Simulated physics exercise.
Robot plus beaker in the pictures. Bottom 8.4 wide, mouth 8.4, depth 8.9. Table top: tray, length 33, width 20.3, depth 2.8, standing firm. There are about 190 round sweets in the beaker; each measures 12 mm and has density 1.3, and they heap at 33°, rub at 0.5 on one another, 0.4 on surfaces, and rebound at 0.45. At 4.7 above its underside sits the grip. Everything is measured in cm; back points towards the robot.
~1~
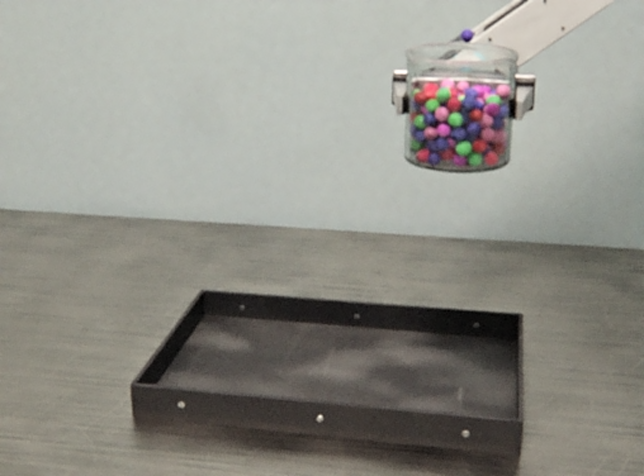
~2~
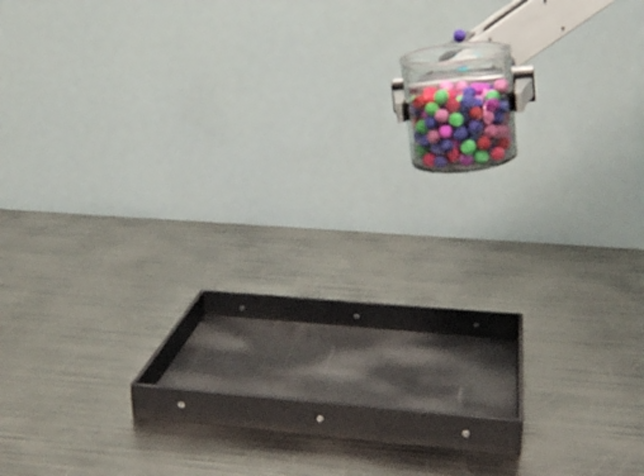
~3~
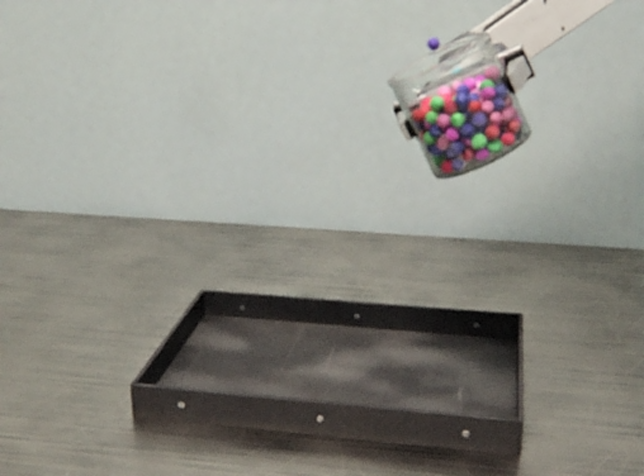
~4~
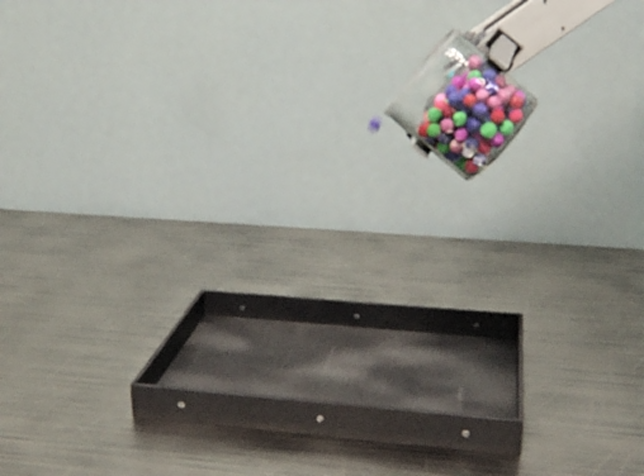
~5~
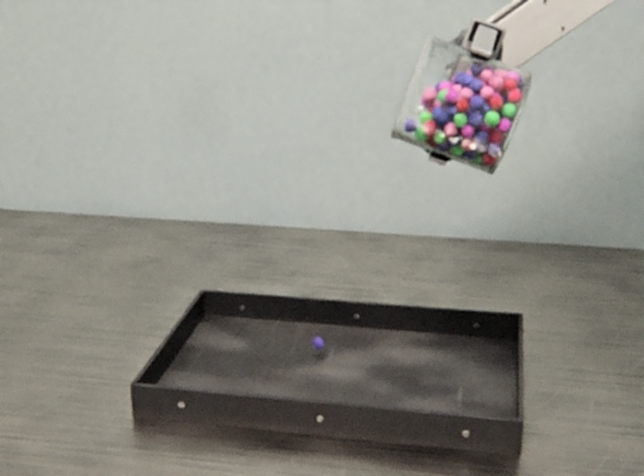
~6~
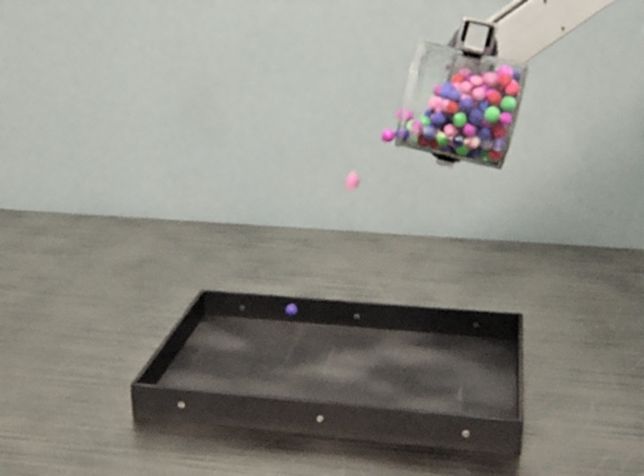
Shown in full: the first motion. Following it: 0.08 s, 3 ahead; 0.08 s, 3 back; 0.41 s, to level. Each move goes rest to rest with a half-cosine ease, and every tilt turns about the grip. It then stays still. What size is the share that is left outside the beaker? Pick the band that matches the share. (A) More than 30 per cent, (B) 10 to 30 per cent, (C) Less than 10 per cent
A, more than 30 per cent.
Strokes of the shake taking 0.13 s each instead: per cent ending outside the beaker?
That would give around 25 per cent.
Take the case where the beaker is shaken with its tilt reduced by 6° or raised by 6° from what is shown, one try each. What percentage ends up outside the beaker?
They would come to near 30 and 55 per cent.
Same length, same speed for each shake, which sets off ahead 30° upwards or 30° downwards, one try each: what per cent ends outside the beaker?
First try about 60 %, second try about 20 %.
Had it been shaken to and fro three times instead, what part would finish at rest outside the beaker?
Roughly 70 in a hundred.
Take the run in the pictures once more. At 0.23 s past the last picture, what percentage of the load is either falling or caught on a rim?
Some 34 percent.
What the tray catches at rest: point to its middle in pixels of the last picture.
Estimated centre at around (261, 358).
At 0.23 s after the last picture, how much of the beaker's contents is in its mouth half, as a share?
Something like 60 percent sits in that half.
Then, 0.23 s after the last picture, tilted 74° forward, highest piece 28 above the table; 122 in the beaker, 3 in the tray, 65 in flight or on a rim.
Then, 0.46 s after the last picture, tilted 14° forward, highest piece 31 above the table; 104 in the beaker, 81 in the tray, 5 in flight or on a rim.
Then, 0.77 s after the last picture, level, highest piece 27 above the table; 104 in the beaker, 82 in the tray, 4 on the table or floor.
Then, 1.82 s after the last picture, level, highest piece 27 above the table; 104 in the beaker, 82 in the tray, 4 on the table or floor.
Final count, 104 in the beaker, 82 in the tray, 4 on the table or floor. That is 45 % outside the beaker.
